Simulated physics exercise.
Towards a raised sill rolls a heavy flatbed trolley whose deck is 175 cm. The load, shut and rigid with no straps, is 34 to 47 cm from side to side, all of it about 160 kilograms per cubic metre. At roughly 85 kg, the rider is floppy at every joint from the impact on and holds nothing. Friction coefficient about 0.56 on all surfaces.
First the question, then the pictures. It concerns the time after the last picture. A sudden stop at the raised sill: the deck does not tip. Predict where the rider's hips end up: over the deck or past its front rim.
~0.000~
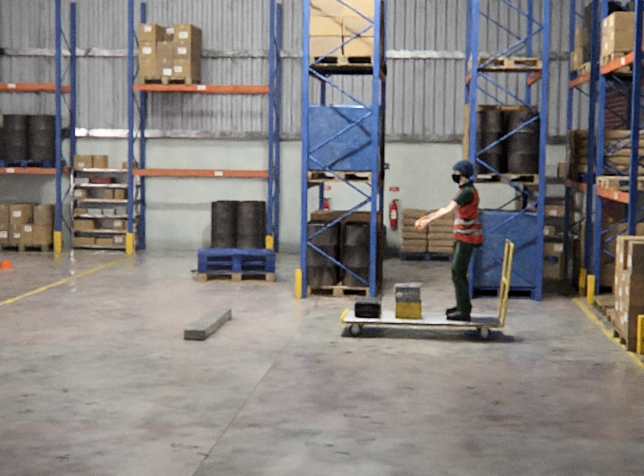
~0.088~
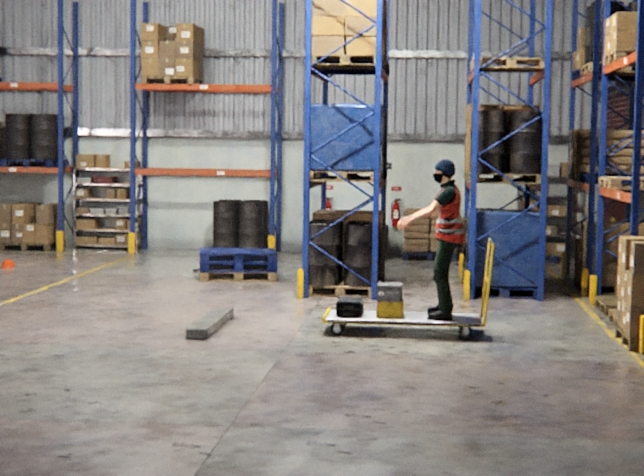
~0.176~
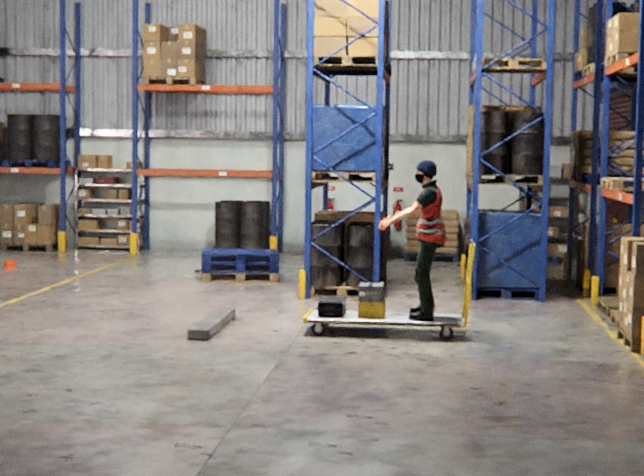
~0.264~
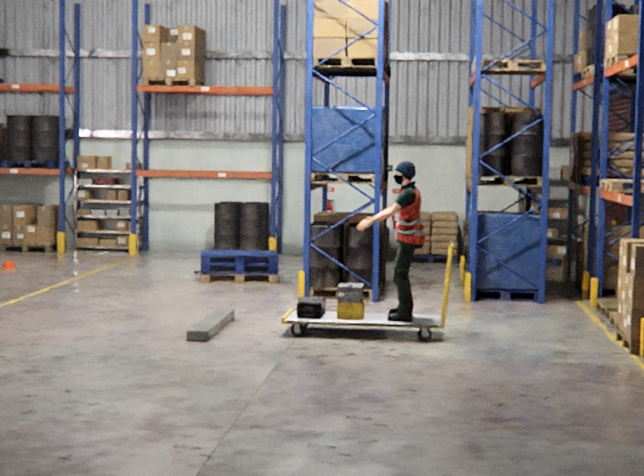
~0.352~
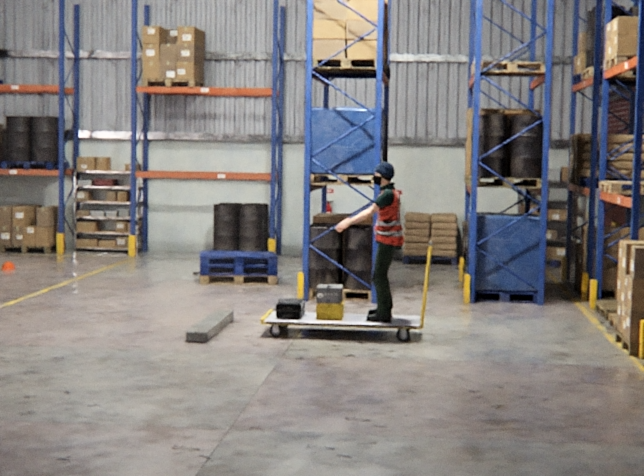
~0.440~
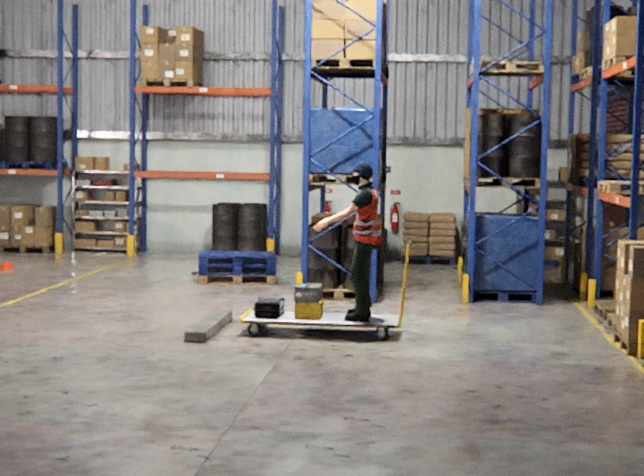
Outcome: Off.
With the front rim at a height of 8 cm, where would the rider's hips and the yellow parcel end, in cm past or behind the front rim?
Then hips 130 past, yellow 50 behind.
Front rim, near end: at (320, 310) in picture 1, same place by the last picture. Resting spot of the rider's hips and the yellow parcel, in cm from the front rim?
Hips 70 behind, yellow 50 behind.
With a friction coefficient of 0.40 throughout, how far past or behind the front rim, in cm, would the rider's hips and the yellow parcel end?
You'd see the hips 70 past the front rim and the yellow piece 40 behind.
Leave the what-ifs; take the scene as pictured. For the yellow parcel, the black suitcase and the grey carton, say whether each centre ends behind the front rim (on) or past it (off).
Yellow: Still aboard; black: Still aboard; grey: No longer aboard.
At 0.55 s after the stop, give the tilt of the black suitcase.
Tilt from vertical: Around 0°.
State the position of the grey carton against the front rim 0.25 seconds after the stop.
Roughly 40 cm behind it.
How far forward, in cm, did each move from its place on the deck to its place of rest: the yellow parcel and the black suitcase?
The yellow one ends 25 cm forward and the black one 10 cm forward.
The wheels strike at 0.58 s.
After 1.13 s the rider's hips are 38 cm behind the rim, near (245, 259) in the last picture's view.
After 1.58 s the rider's hips are 27 cm past the rim, near (190, 289) in the last picture's view.
Final state at 4.6 s, past the rim, grey carton and the rider's hips; behind it, yellow parcel and black suitcase.
